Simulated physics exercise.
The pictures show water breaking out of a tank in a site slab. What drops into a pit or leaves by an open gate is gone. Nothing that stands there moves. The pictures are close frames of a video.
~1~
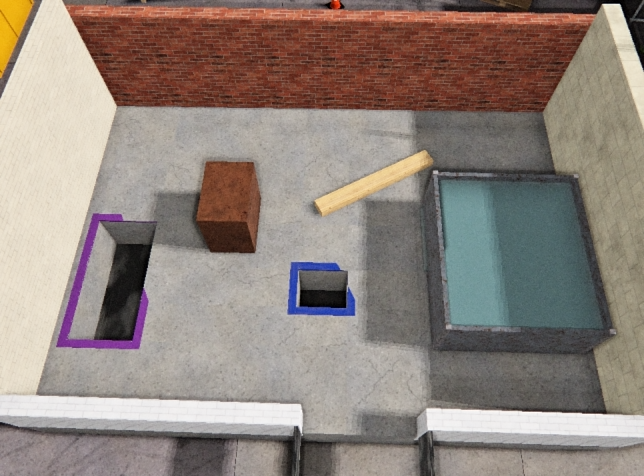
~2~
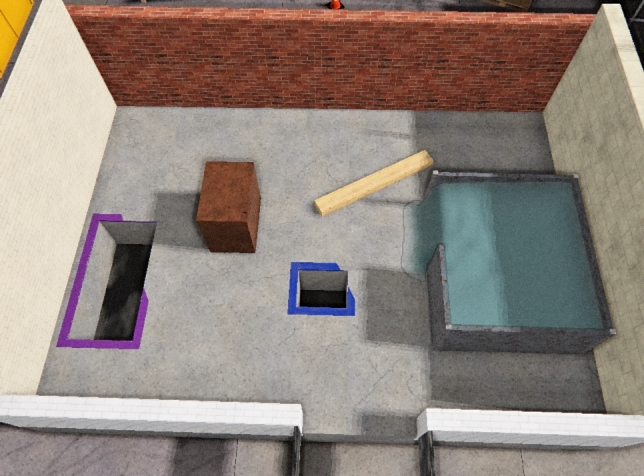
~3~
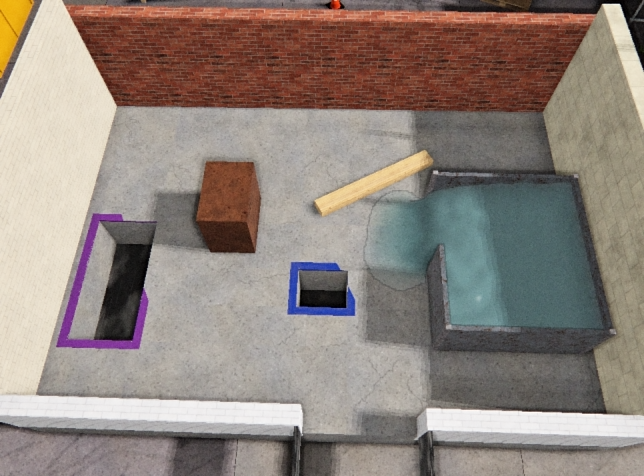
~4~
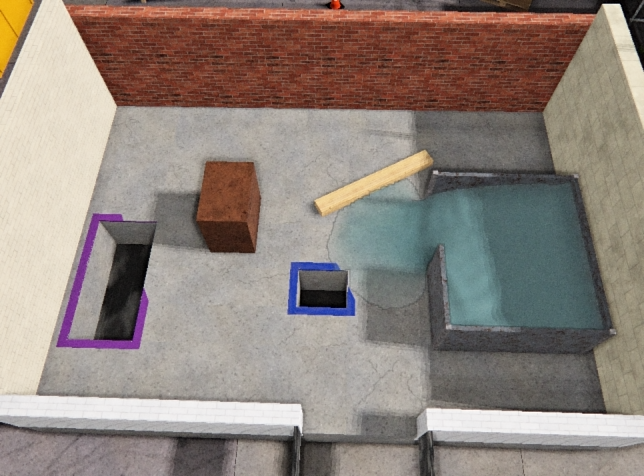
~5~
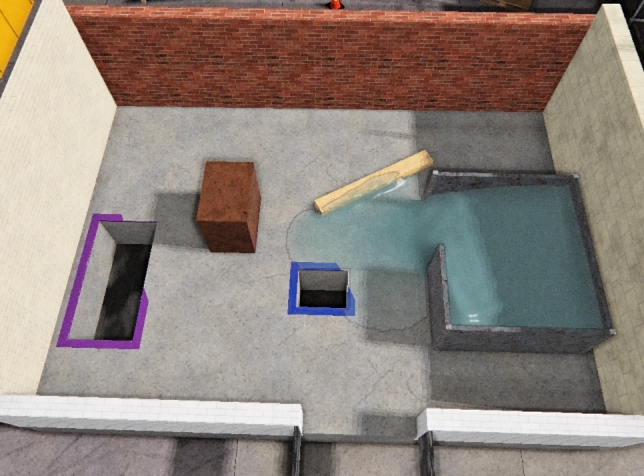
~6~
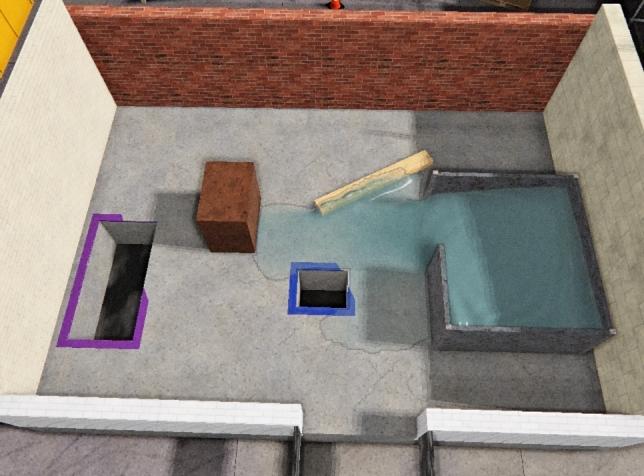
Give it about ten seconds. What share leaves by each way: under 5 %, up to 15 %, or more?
The gate takes less than 5 %; the blue pit takes more than 15 %; the purple pit takes more than 15 %.
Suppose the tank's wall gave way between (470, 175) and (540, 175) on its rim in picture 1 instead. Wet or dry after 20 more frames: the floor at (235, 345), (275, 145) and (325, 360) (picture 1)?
One after the other: Dry, awash, clear.
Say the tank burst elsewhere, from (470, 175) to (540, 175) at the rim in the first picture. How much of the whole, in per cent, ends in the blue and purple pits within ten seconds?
Parts in a hundred: Blue 4, purple 25.
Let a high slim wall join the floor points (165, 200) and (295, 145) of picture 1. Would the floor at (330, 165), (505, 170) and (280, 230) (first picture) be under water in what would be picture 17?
In that order: Under water, dry, flooded.
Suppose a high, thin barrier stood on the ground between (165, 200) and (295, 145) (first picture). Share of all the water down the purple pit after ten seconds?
Per cent: Purple 30.
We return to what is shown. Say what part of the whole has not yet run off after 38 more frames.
Some 68 per cent.
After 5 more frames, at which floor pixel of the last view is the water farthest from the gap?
At about (147, 306).
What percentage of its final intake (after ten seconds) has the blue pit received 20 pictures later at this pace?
Roughly 50 per cent.
A moment on, water covers 30 % of the floor; the gate 0 %, the blue pit 3 %, the purple pit 0 %.
Next, water covers 50 % of the floor; the gate 0 %, the blue pit 6 %, the purple pit 1 %.
Then, water covers 60 % of the floor; the gate 0 %, the blue pit 9 %, the purple pit 3 %.
Later, water covers 90 % of the floor; the gate 1 %, the blue pit 14 %, the purple pit 18 %.
In the end, water covers 90 % of the floor; the gate 2 %, the blue pit 19 %, the purple pit 34 %.
